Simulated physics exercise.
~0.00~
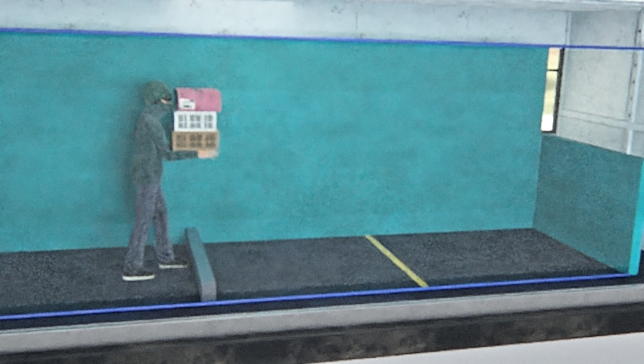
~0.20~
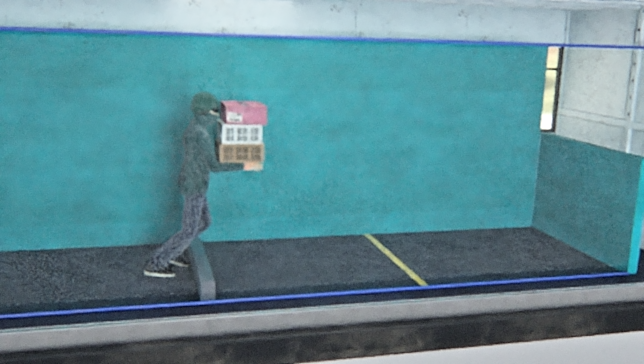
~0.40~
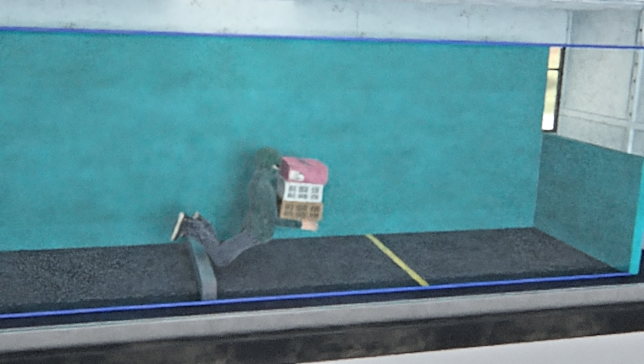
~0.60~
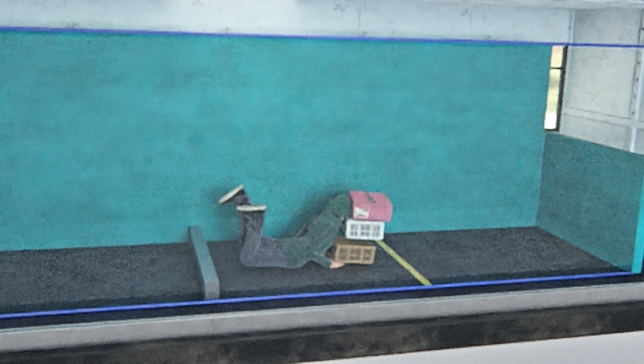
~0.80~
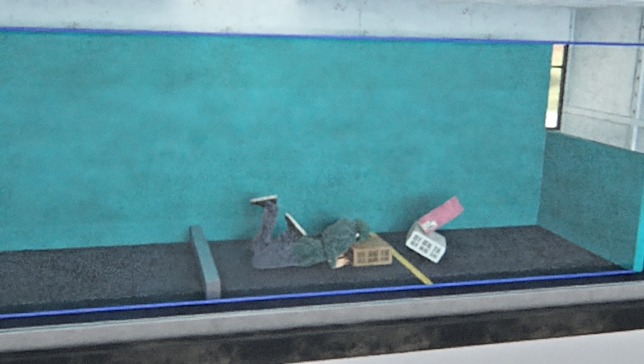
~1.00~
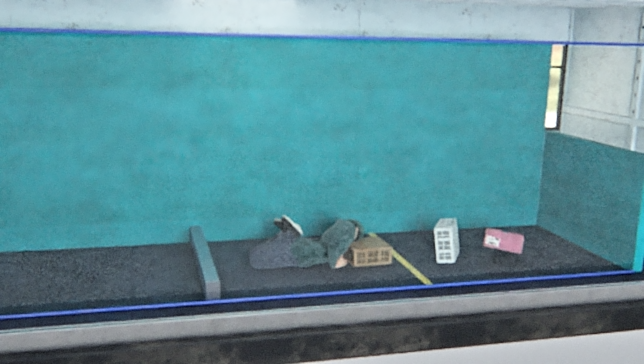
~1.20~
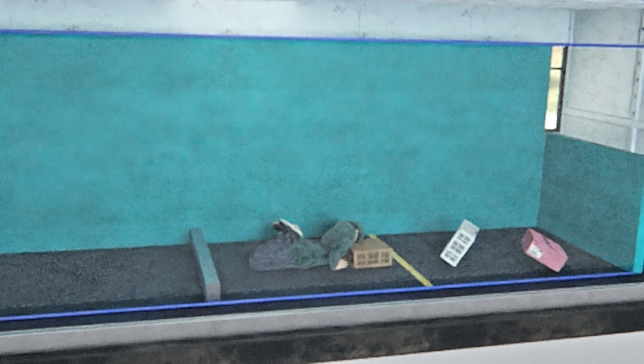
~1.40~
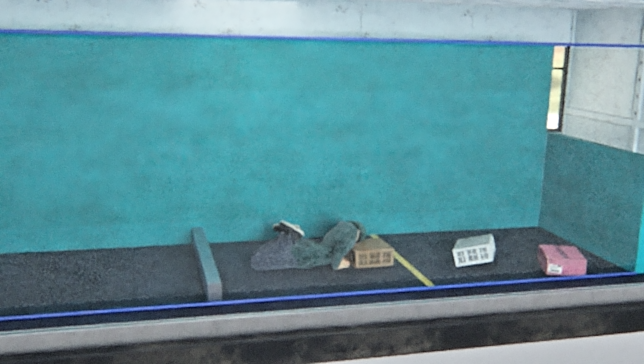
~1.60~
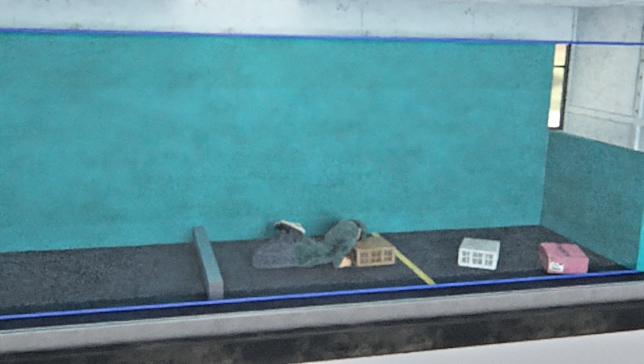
A person carrying three stacked boxes tripped over a low rail and fell flat, sending the white and pink boxes tumbling right past a yellow line, while the brown one stayed by the person's head, just short of it.
